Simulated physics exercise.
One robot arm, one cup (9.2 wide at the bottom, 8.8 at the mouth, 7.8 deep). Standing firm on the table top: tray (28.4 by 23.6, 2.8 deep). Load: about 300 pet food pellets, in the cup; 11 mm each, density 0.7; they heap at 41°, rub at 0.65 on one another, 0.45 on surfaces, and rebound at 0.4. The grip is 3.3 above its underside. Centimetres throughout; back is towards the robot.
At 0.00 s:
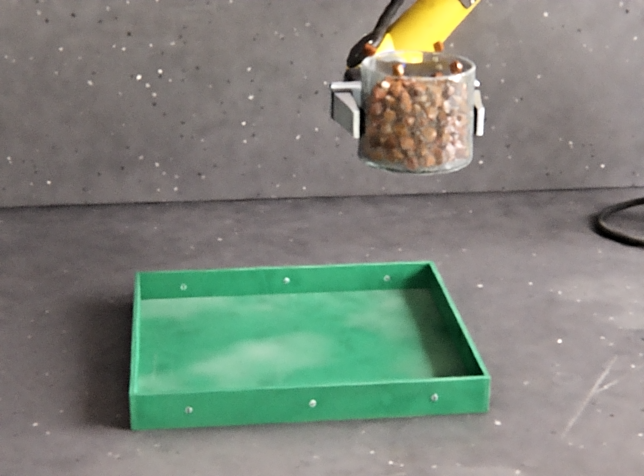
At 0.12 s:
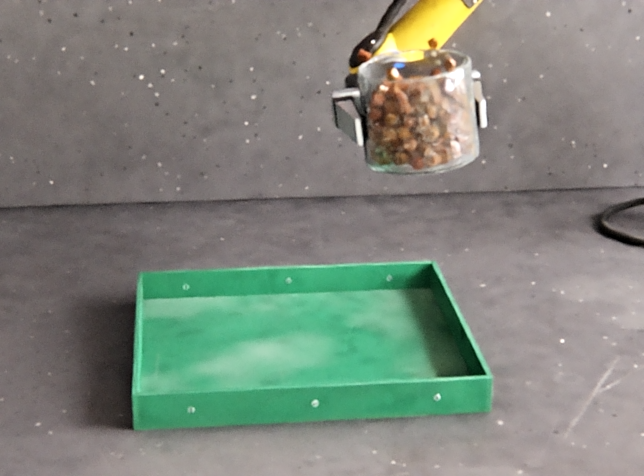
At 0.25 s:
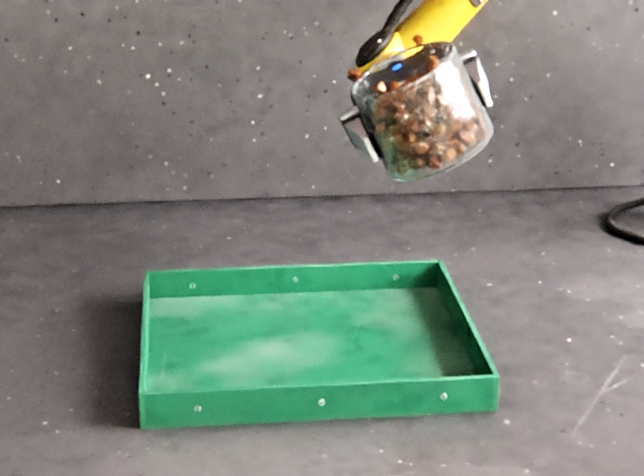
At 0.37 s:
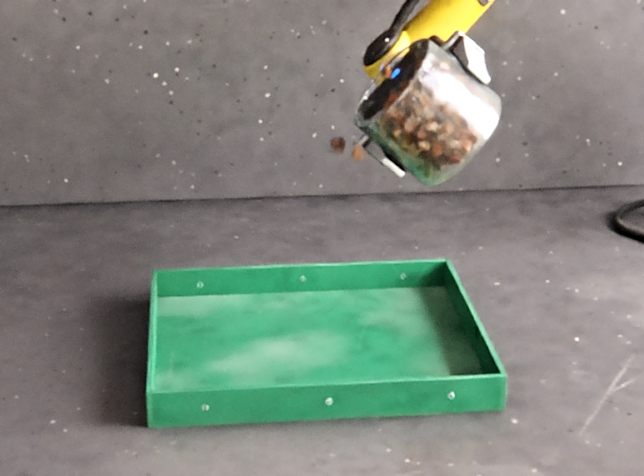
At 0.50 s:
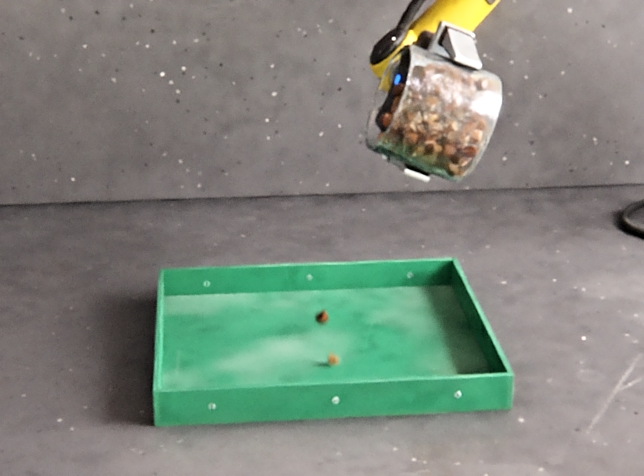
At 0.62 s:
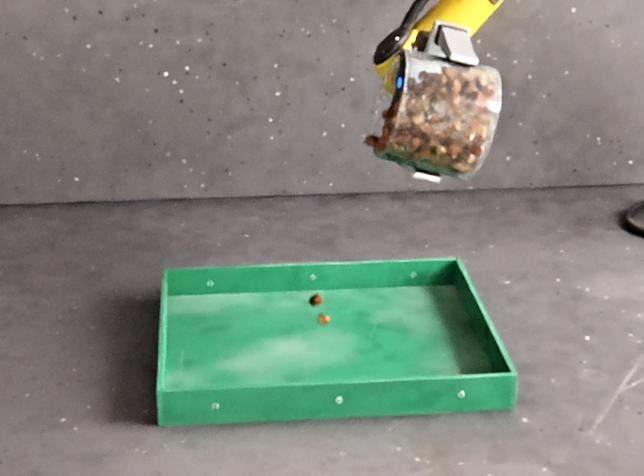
A robot arm tilts a clear cup heaped with brown pellets steadily to the left above a green tray on a dark speckled surface. Two pellets drop from its rim into the tray while the rest stay inside.
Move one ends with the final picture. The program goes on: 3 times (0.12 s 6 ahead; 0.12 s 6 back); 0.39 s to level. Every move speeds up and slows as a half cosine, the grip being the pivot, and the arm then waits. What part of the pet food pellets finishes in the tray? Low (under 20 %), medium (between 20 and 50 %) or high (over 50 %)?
Share in the tray: High (over 50 %).
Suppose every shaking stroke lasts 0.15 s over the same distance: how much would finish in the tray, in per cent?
Then about 65 per cent.
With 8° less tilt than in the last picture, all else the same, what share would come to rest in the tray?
In that case some 60 per cent.
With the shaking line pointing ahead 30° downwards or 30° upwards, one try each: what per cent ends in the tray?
Some 50 and 95 per cent.
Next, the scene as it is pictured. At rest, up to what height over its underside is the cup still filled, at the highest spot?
Roughly 5.5 cm.
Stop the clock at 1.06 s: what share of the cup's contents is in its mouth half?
About 85 per cent.
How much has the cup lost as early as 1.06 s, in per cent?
About 60 per cent by then.
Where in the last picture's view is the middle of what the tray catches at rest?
Near (260, 339).
By 1.06 s, tilted 75° forward, highest piece 22 above the table; 140 in the tray, 112 in the cup, 9 on the table or floor, 36 in flight or on a rim.
By 1.51 s, tilted 46° forward, highest piece 22 above the table; 230 in the tray, 50 in the cup, 16 on the table or floor, 1 in flight or on a rim.
By 1.93 s, level, highest piece 24 above the table; 231 in the tray, 50 in the cup, 16 on the table or floor.
By 2.98 s, level, highest piece 24 above the table; 231 in the tray, 50 in the cup, 16 on the table or floor.
Final count, 231 in the tray, 50 in the cup, 16 on the table or floor. That is 78 % in the tray.
